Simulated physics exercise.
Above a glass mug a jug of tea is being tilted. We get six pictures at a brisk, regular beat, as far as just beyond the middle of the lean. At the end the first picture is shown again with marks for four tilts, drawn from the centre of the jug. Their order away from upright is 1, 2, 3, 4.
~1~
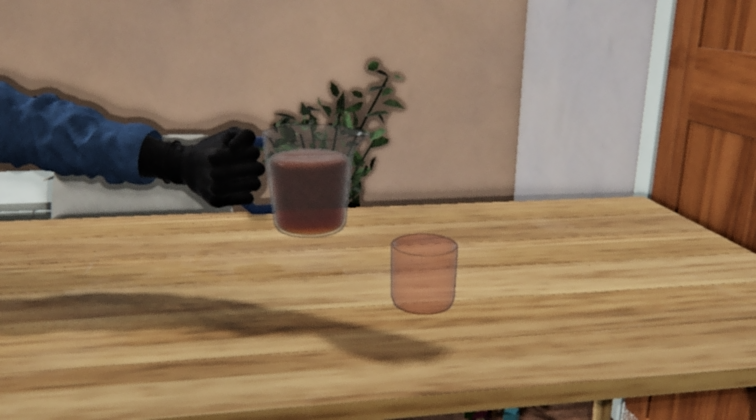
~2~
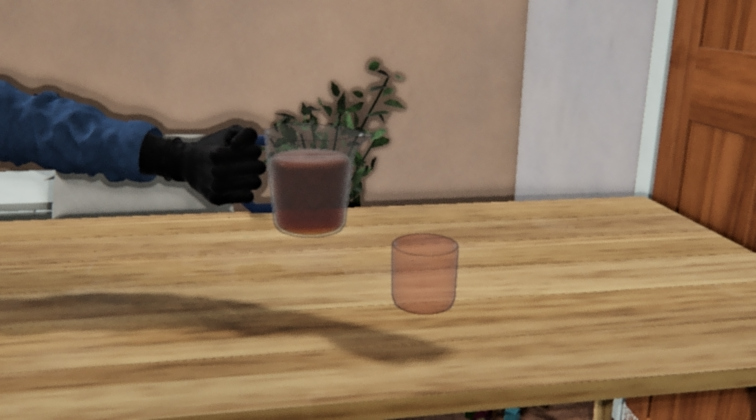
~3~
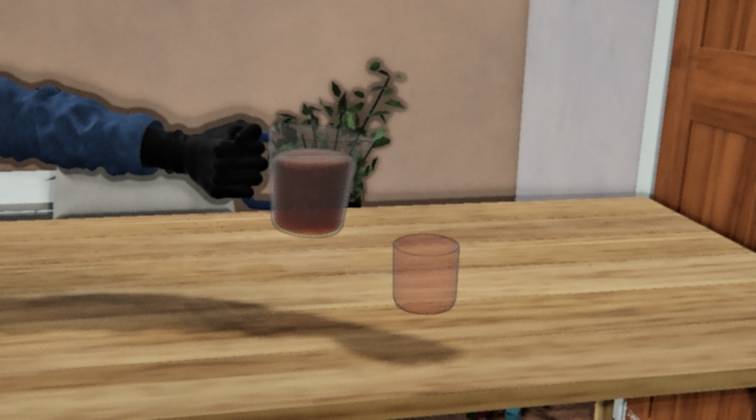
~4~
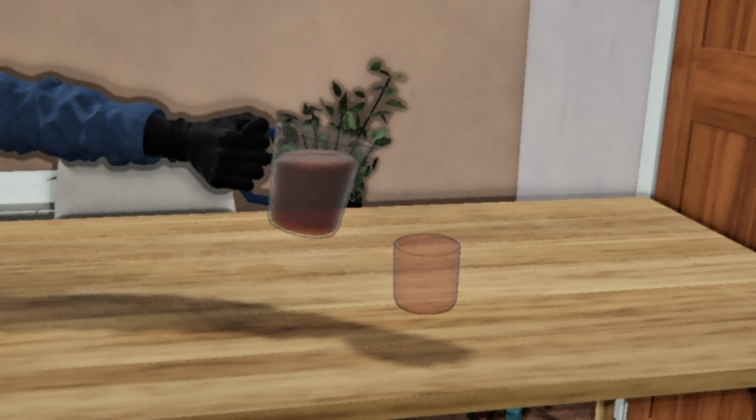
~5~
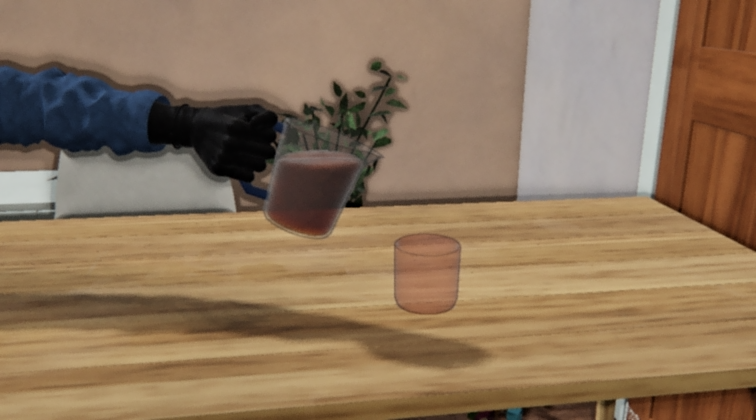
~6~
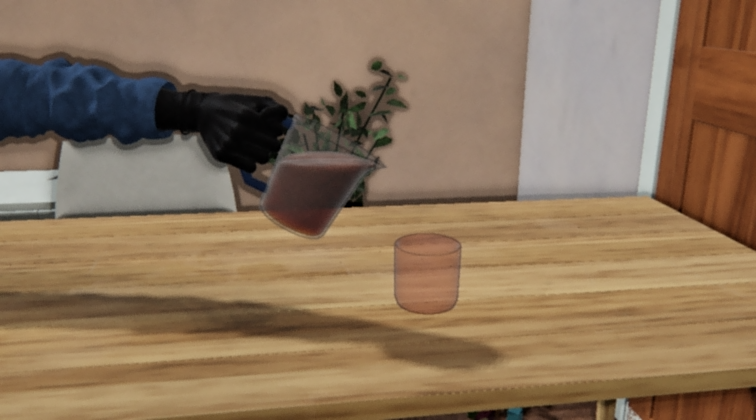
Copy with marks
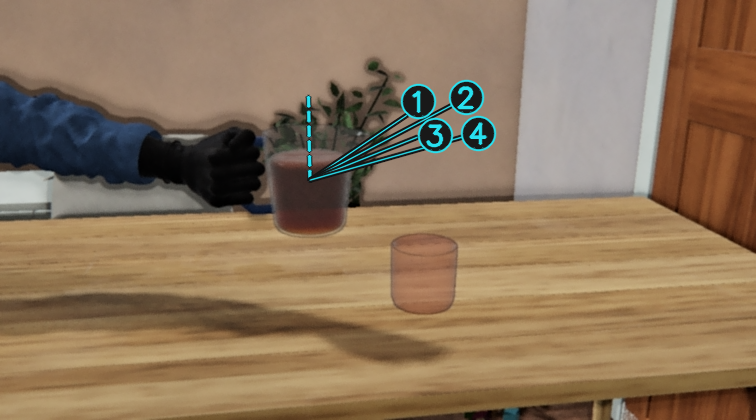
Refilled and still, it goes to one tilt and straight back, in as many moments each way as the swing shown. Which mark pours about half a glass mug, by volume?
1 is best.
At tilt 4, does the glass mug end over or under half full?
Over.
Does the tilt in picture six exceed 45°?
No, it does not.
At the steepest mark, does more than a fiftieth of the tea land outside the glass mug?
Yes.
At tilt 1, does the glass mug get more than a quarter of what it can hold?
Yes, clearly.
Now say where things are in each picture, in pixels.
In the first frame, upright, lip at (368, 133); rim of the glass mug round (425, 244); nothing has left yet.
In the second frame, upright, lip at (370, 135); nothing has left yet.
In the third frame, tipped about 6°, lip at (374, 140); nothing has left yet.
In the fourth frame, tipped about 12°, lip at (379, 147); nothing has left yet.
In the fifth frame, tipped about 20°, lip at (383, 156); nothing has left yet.
In the sixth frame, tipped about 29°, lip at (386, 166); nothing has left yet.
In cyan, 1 at (406, 115); 2 at (451, 105); 3 at (417, 137); 4 at (461, 137).
Choosing 1, the glass mug ends with about 49 % of what it can hold.
Choosing 2, the glass mug ends with about 67 % of what it can hold.
Choosing 3, the glass mug ends with about 82 % of what it can hold.
Choosing 4, the glass mug ends with about 86 % of what it can hold; 10 % of the tea is spilt.
